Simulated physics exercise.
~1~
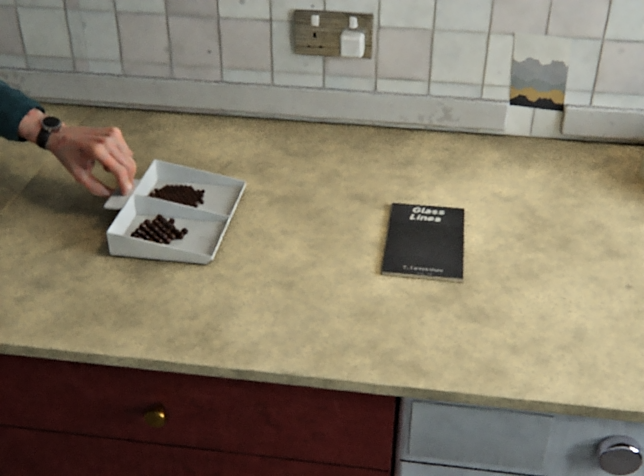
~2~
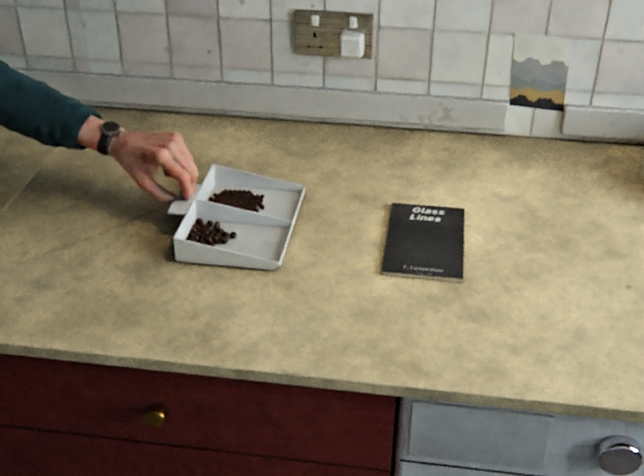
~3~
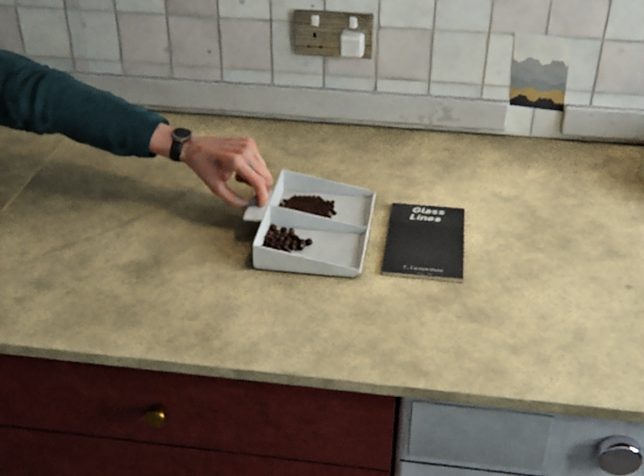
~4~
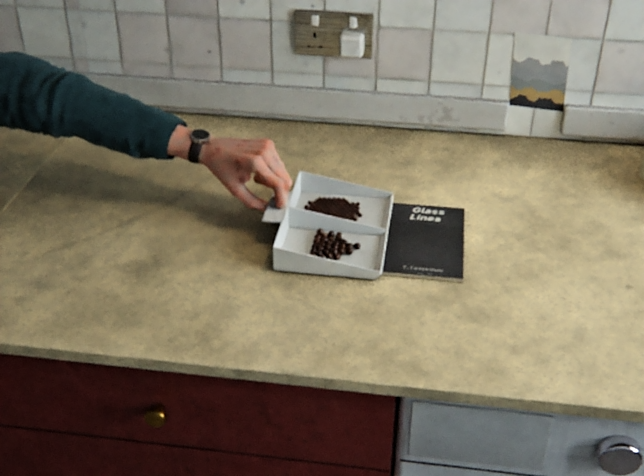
On a kitchen counter, a hand slides a two-part tray of small dark pieces right until it stops against a thin black book.
